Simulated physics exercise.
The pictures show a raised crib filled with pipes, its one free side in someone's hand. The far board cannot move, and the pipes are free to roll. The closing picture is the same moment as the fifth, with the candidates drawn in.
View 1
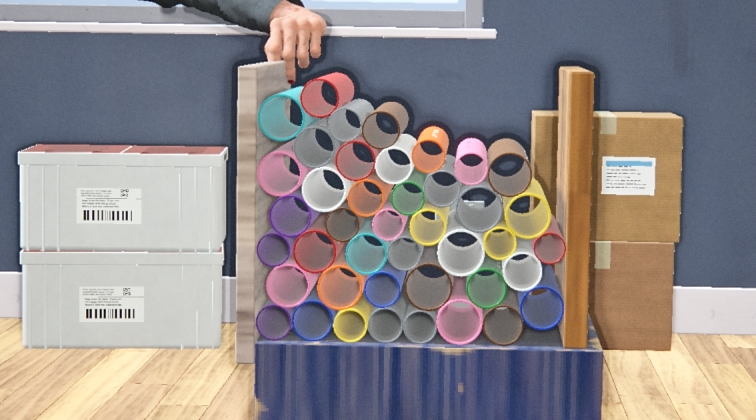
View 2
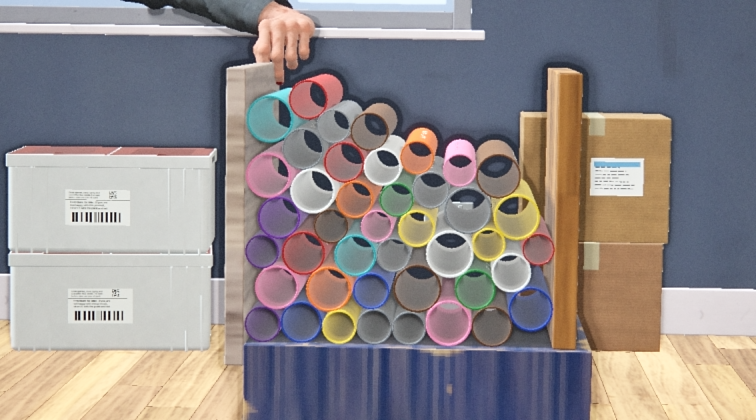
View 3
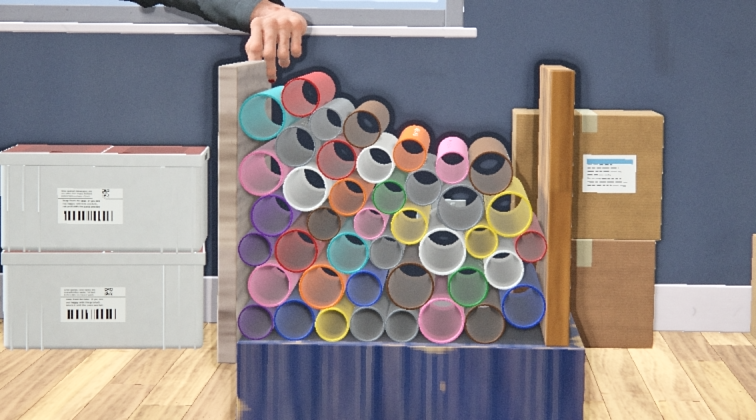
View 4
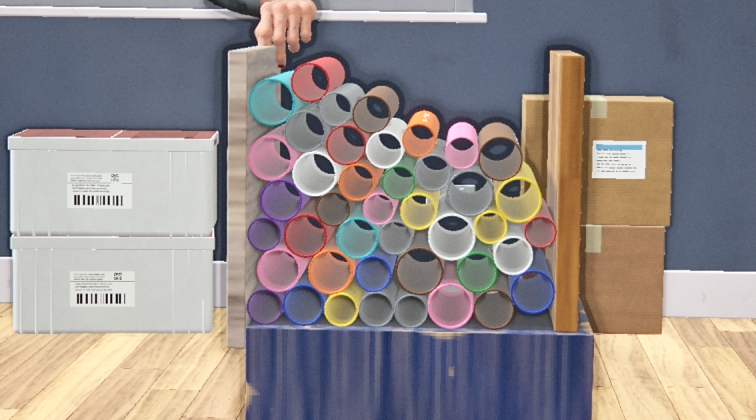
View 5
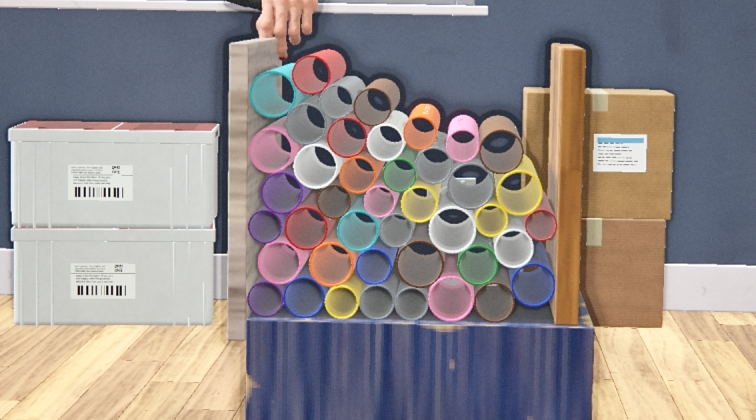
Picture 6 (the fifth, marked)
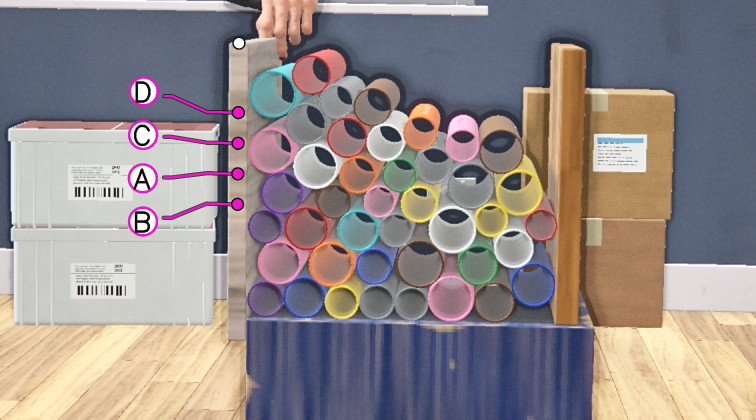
A hand stays on the left board beside stacked colourful pipes while the view shifts slightly.
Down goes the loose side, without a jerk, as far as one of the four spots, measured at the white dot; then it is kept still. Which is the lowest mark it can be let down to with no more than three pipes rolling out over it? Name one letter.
Stop at A.
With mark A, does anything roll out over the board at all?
Yes, at A.
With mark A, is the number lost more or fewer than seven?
Fewer than seven.
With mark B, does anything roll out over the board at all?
Yes, at B.
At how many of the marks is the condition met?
Three of them.
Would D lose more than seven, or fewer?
At D, fewer than seven.
On the marked copy, A at (238, 174); B at (237, 204); C at (238, 144); D at (238, 113); the white dot at (239, 44).
Taking A. A third of the way, top of the board (249, 104).
Two thirds of the way, top of the board (249, 173).
When it is over, top of the board (249, 174), two out over the board.
As for the rest, B more than three out over the board; C two out over the board; D none out over the board.
